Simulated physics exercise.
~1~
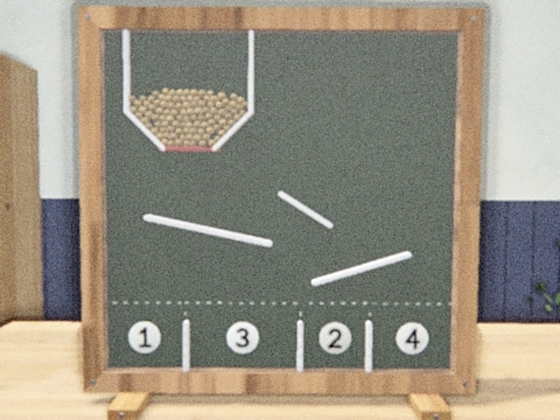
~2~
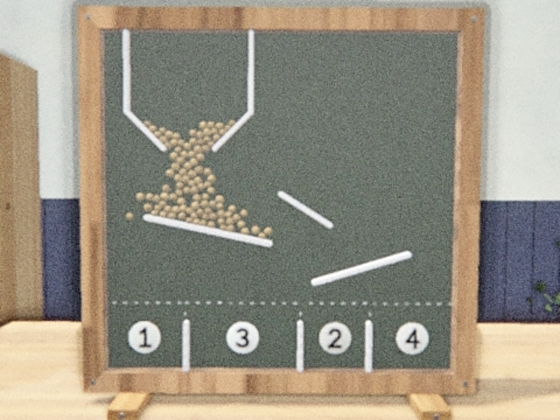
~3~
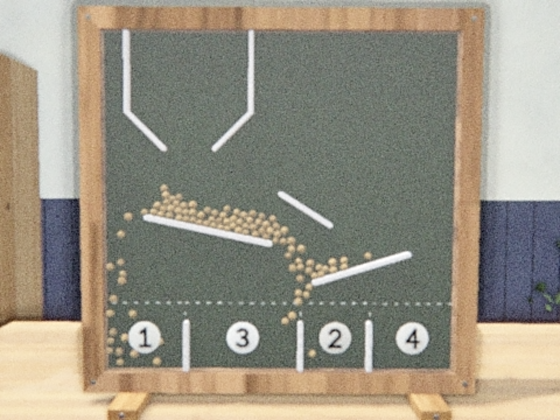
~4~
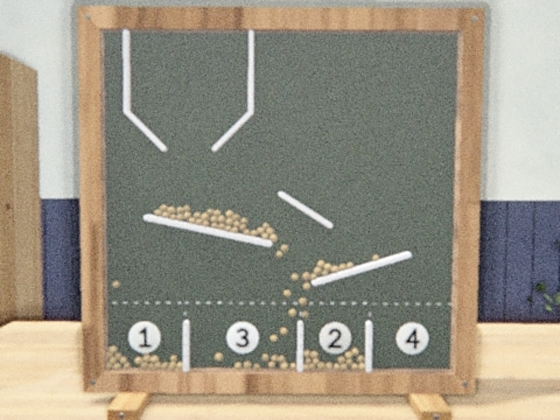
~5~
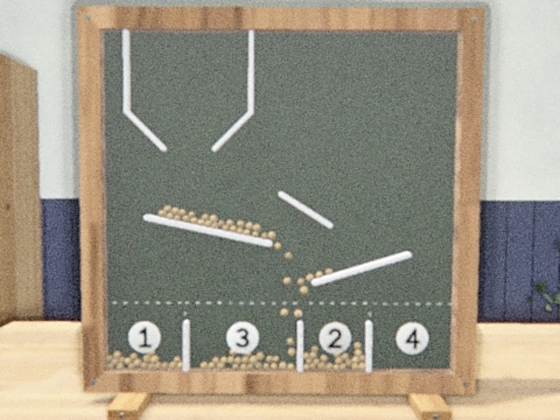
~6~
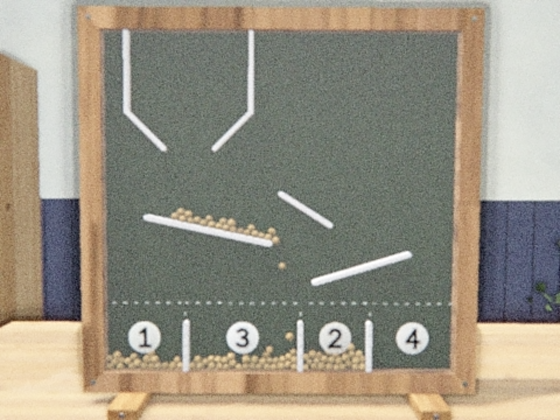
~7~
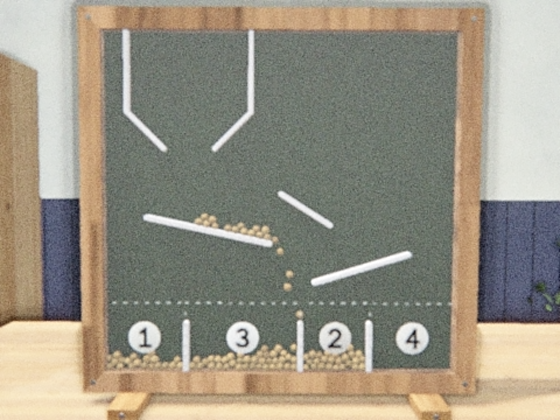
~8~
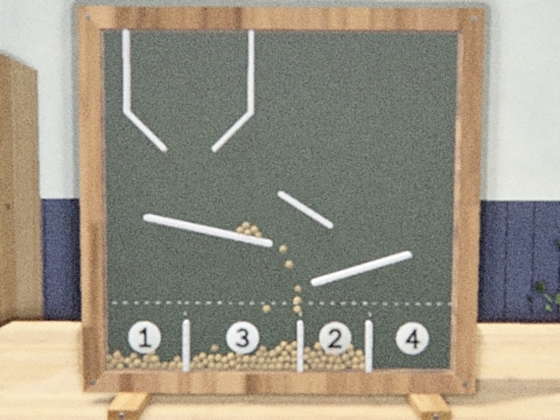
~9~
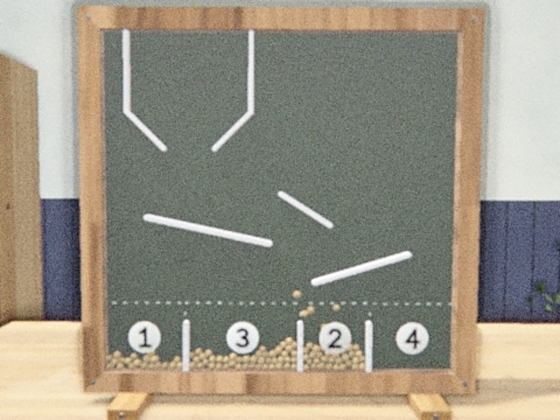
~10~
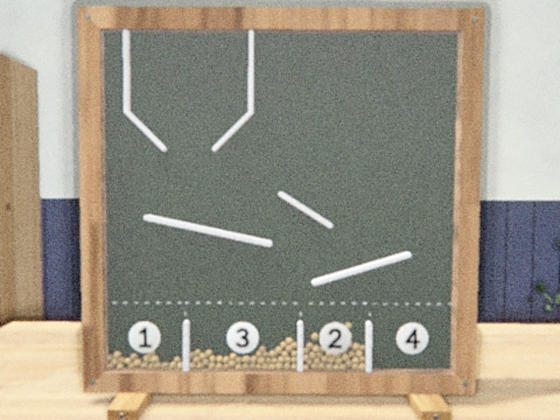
Wood-framed case with beads pouring from a hopper, rolling down slanted bars and settling in three bins, the far-right bin staying empty.
